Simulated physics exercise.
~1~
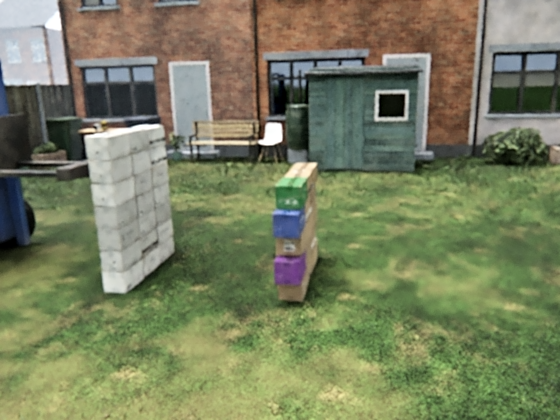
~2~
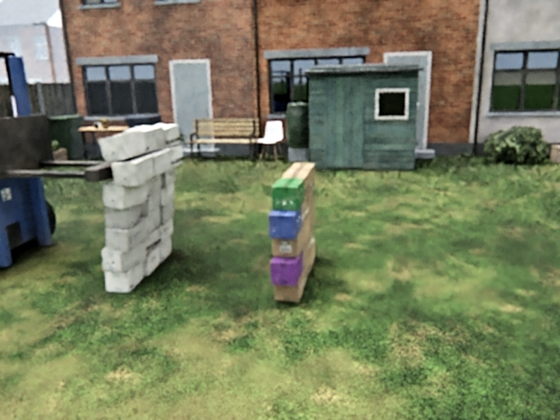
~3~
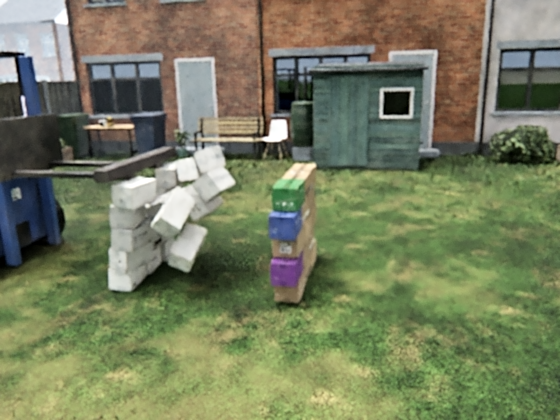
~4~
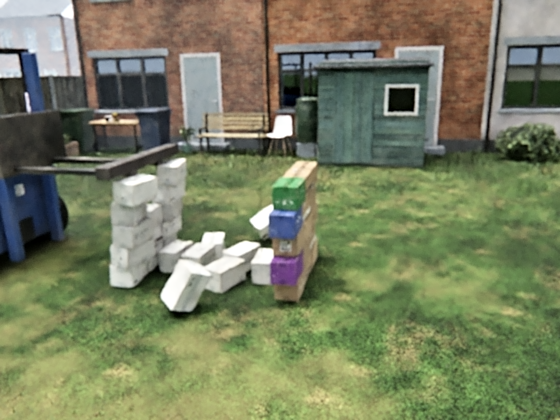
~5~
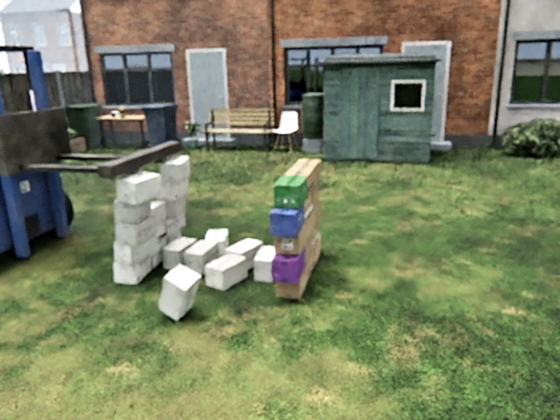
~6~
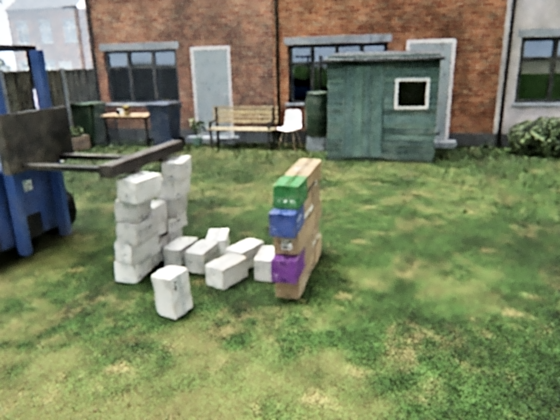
A blue lift truck's beam knocks down part of a white stack; the other stands.
